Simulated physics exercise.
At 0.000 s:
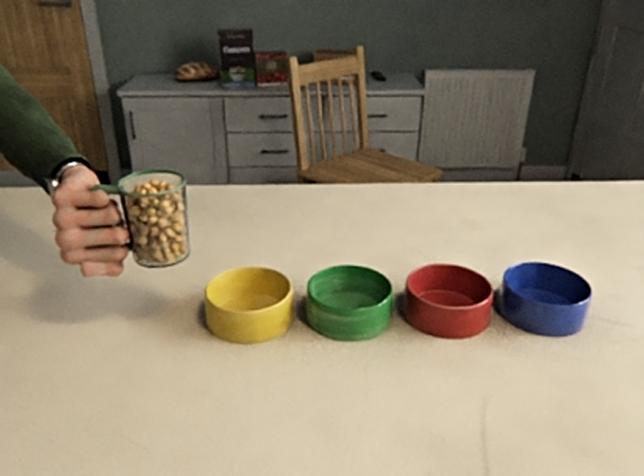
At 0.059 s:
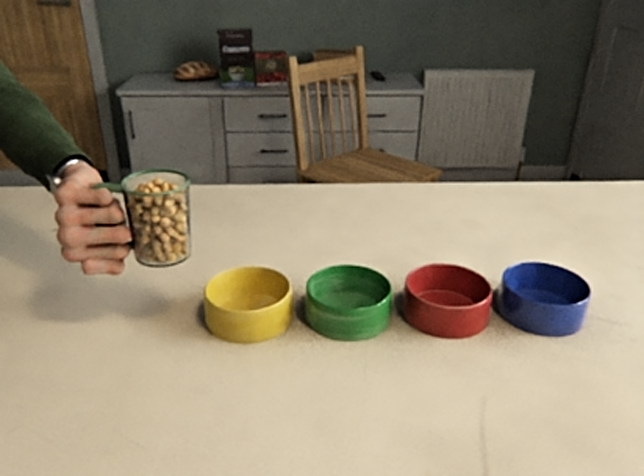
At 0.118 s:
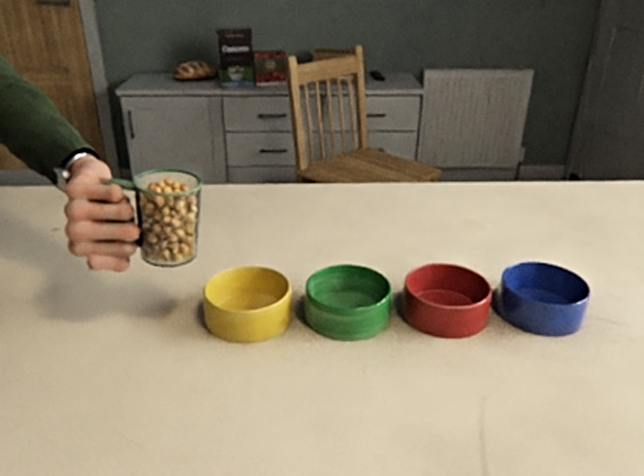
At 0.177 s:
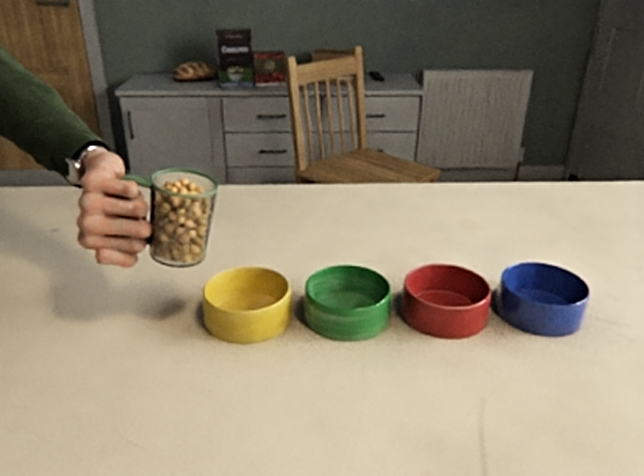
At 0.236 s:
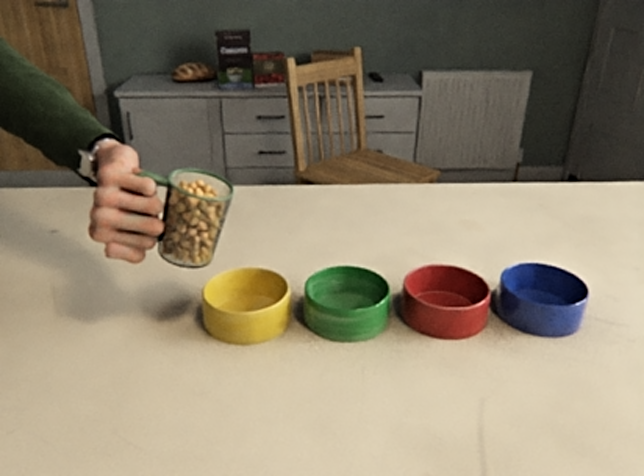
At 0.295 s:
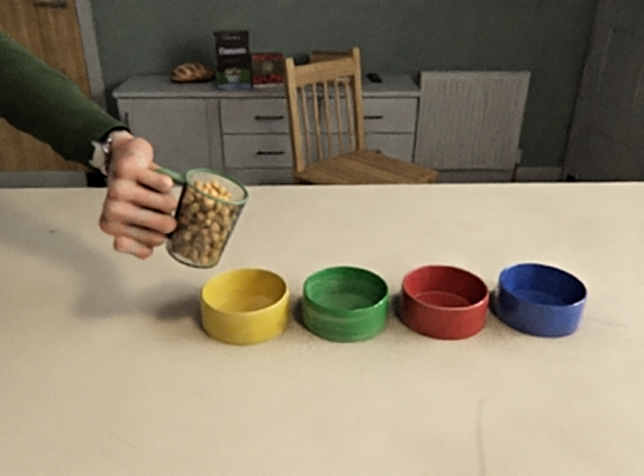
In this clip, a hand holding a clear measuring cup of dried chickpeas moves a short way right and gradually tilts the cup rightward above a pale table, where yellow, green, red and blue dishes sit in a row.
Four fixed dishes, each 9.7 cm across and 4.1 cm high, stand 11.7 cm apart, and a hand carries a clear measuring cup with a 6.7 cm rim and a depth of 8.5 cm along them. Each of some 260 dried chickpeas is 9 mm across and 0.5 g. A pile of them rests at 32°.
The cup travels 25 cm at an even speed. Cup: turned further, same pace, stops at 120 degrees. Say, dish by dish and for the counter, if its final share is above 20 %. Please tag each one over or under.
Red - over; blue - under; green - under; yellow - under; counter - under.
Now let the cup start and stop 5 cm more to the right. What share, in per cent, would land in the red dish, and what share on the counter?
Then the red dish would get 90 and the counter 10.
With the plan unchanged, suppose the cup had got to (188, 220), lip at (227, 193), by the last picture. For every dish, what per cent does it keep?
Red 100, blue 0, green 0, yellow 0.
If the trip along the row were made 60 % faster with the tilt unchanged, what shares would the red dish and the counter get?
Then the red dish gets 100 and the counter 0.
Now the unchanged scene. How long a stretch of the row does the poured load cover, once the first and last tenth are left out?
The stretch is around 6 cm long.
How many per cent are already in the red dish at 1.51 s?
Some 85 in a hundred by then.
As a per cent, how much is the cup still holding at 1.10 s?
About 90 per cent.
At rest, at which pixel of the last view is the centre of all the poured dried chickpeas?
(436, 298) or so.
Then, at 0.78 s, tilt 70 degrees; cup holds 100 %.
Then, at 1.10 s, tilt 100 degrees; cup holds 90 %, red 5 %.
After 1.51 s, tilt 120 degrees; cup holds 10 %, red 85 %.
In the end, at 2.4 s, red 100 %, blue 0 %, green 0 %, yellow 0 %, counter 0 %.
